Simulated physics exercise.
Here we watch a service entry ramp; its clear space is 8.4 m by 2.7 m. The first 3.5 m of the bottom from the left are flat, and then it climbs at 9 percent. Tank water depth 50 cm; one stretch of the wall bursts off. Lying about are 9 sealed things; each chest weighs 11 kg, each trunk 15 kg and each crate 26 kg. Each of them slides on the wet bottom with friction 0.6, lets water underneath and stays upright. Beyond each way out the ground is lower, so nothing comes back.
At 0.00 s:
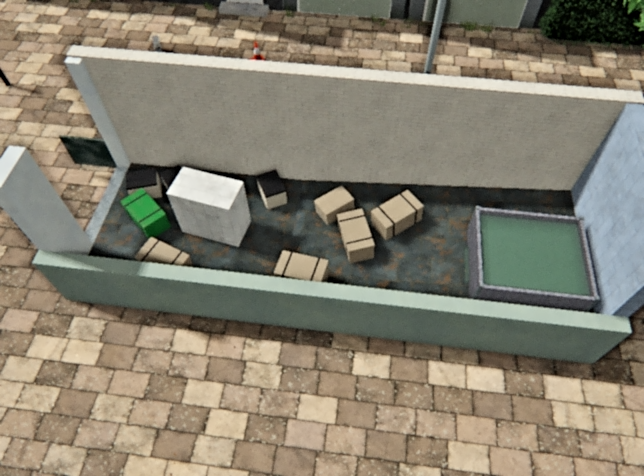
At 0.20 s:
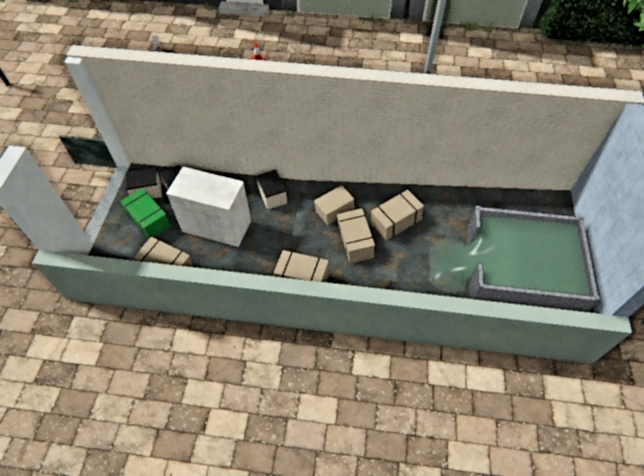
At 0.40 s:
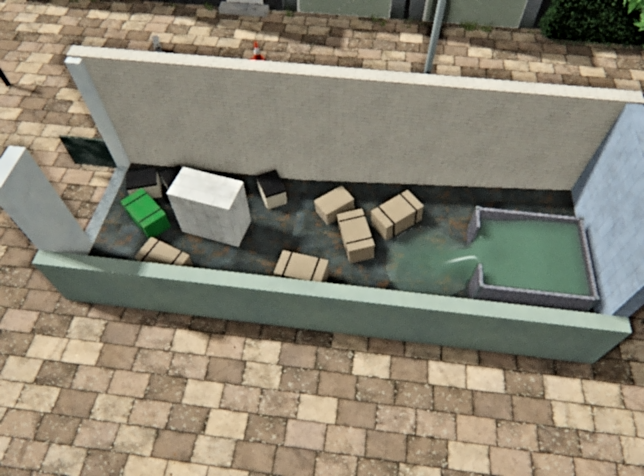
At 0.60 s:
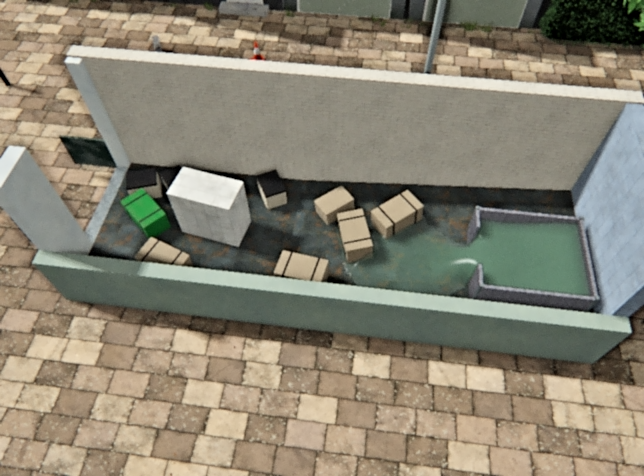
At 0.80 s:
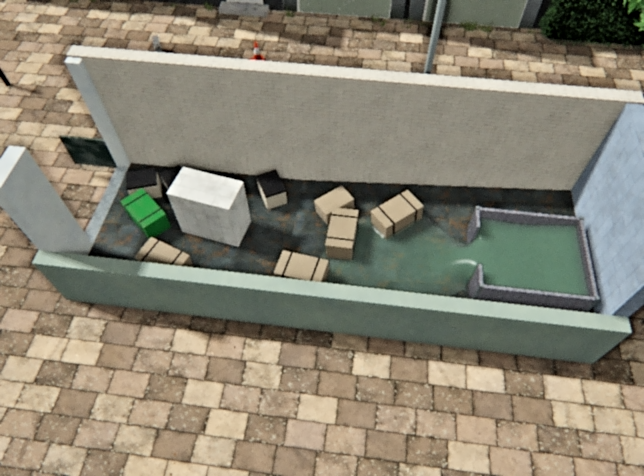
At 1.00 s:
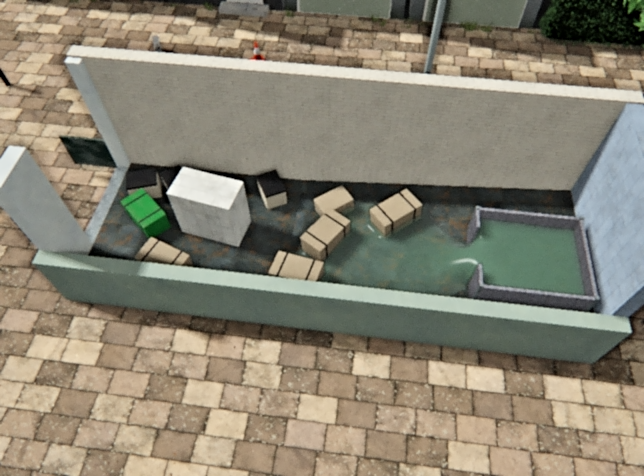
Green water pouring through a gap in a tank's wall, spreading left across a walled ramp and shifting a few tan crates.
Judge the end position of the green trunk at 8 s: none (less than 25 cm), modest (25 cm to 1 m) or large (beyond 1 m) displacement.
Displacement: Large.
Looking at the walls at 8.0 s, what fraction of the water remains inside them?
About 68 in a hundred parts of the water.
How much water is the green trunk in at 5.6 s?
8 cm or so.
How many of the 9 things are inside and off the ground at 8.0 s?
Answer: 4.
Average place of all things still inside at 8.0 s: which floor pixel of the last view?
Roughly at (179, 224).
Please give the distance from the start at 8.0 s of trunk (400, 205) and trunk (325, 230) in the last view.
In turn they sit 300 cm and 300 cm away.
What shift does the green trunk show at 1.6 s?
About 0 cm out of place.
After 1.6 s the green trunk is near (143, 208), 0.0 m from its start, aground; 0 of 9 are out; 1 afloat.
After 3.6 s the green trunk is near (138, 203), 0.1 m from its start, aground; 0 of 9 are out; 6 afloat.
After 5.6 s the green trunk is near (92, 187), 1.1 m from its start, afloat; 1 of 9 are out; 7 afloat.
After 8.0 s the green trunk has gone out; 4 of 9 are out; 4 afloat.
